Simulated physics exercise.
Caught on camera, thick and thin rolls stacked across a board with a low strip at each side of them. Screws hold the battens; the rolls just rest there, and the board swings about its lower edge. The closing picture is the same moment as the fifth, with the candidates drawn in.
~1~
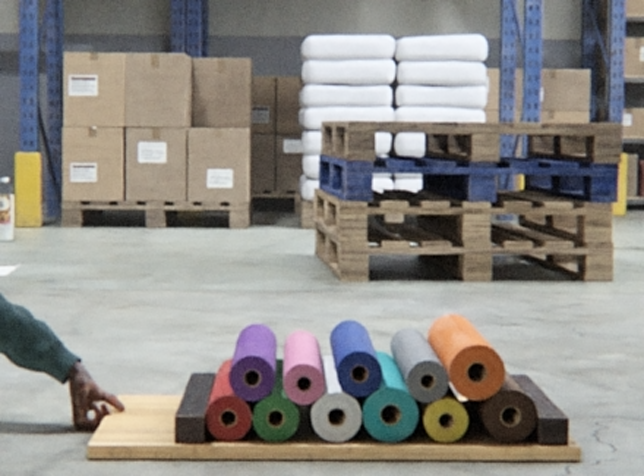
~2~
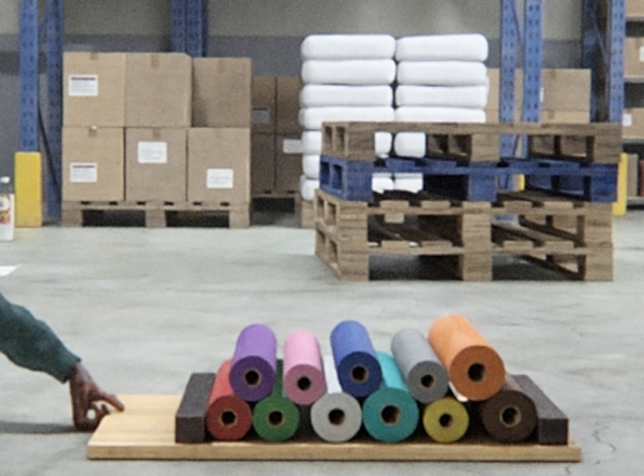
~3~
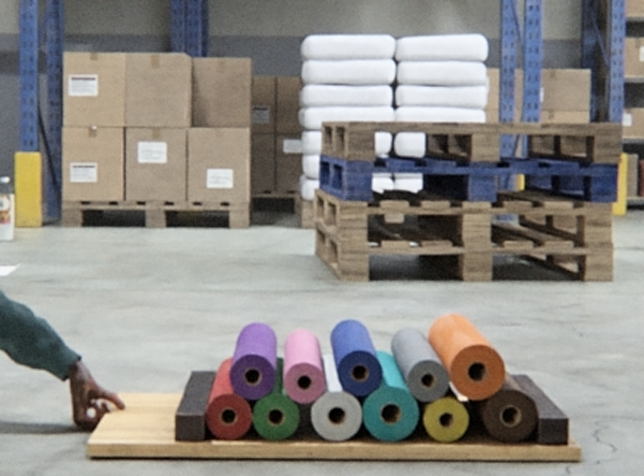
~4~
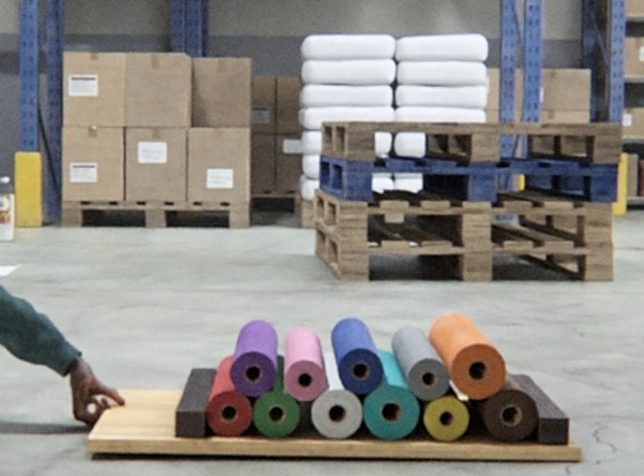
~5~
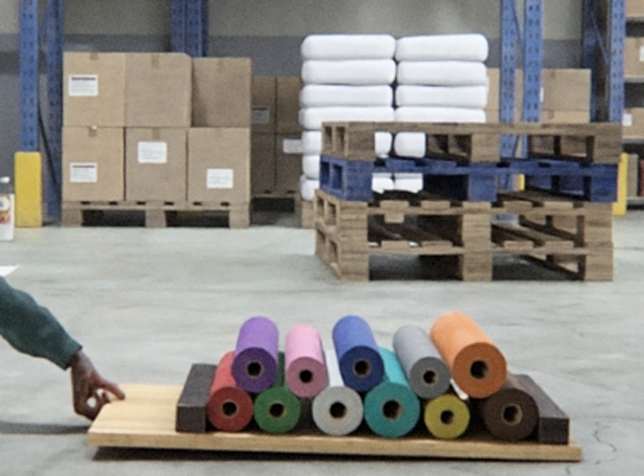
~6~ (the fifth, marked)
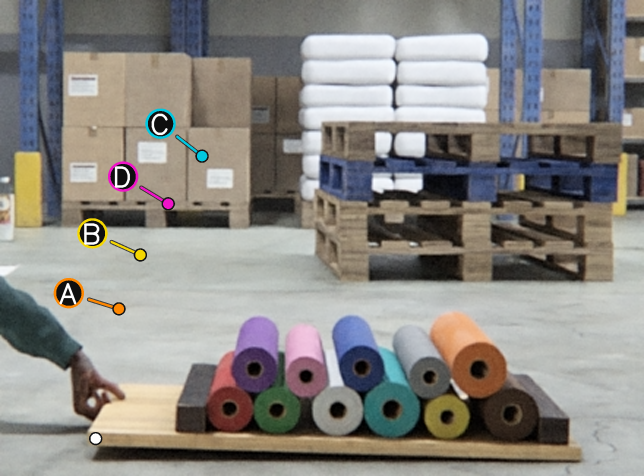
A hand in a dark green sleeve lifts the left end of a wooden board very slightly off a warehouse floor, seen from a fixed, low view. Purple, pink, blue, grey and orange rolls rest above red, green, white, turquoise, yellow and brown ones between dark strips, with boxes and pallets behind. The board tilts a little, its right end staying down, and the rolls rise with it.
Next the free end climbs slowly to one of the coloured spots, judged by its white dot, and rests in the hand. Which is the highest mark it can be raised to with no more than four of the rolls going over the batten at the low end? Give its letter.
D is the limit.
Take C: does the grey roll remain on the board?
No.
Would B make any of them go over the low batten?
At B: Yes.
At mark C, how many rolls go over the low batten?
It comes to five.
On the copy, A at (119, 309); B at (140, 255); C at (202, 156); D at (168, 204); the white dot at (95, 439).
On D. First, board at 18°.
Then, board at 31°.
Finally, board at 31°, two over the low batten (grey, orange).
By contrast, A one over the low batten (orange); B two over the low batten (grey, orange); C five over the low batten.
